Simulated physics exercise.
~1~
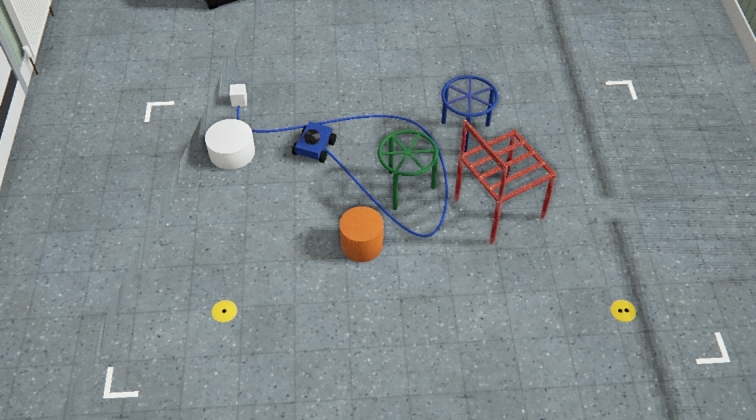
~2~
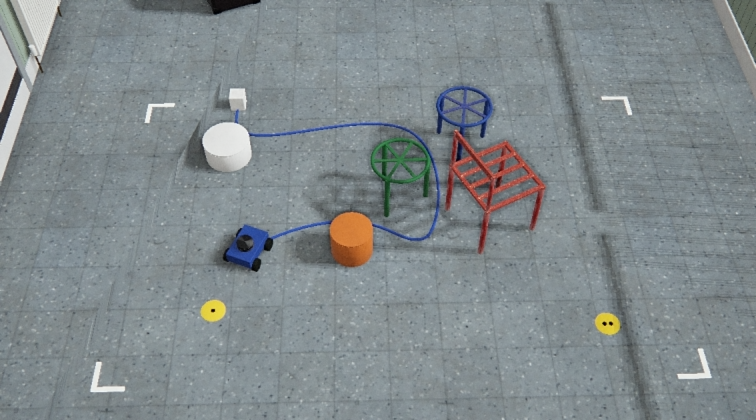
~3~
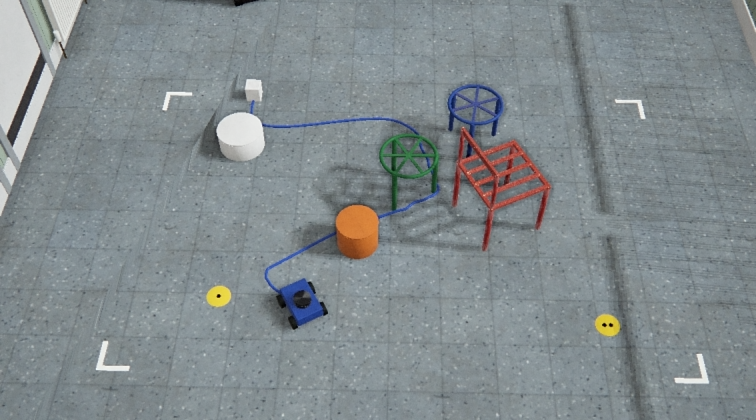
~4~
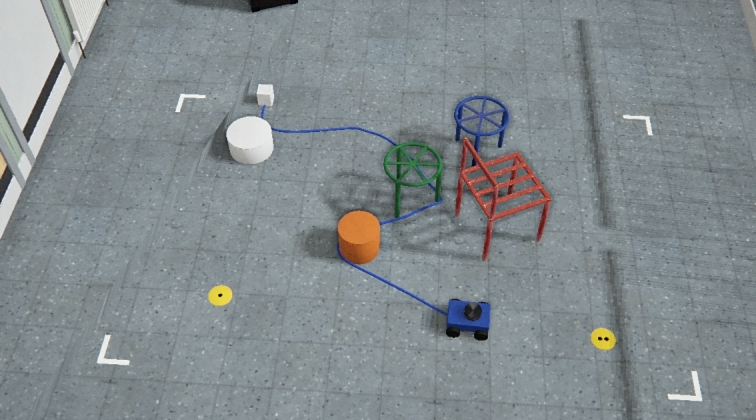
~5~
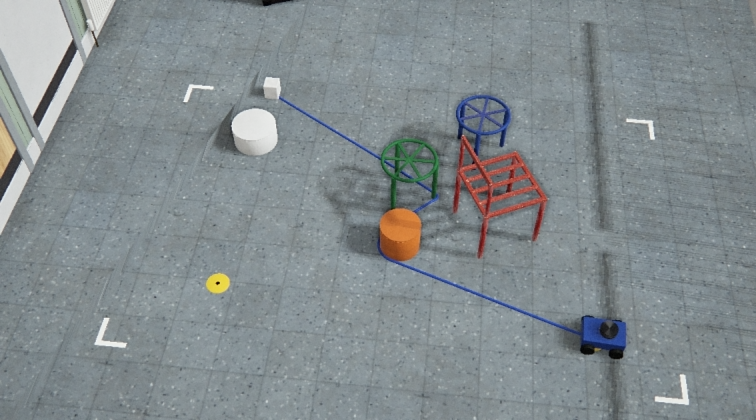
We see a small blue cart trailing a blue lead past stools, tubs and a red chair as it drives to the lower left, then across to the right-hand yellow mark, the tightening lead pulling the orange tub slightly right while the other furniture stays in place.
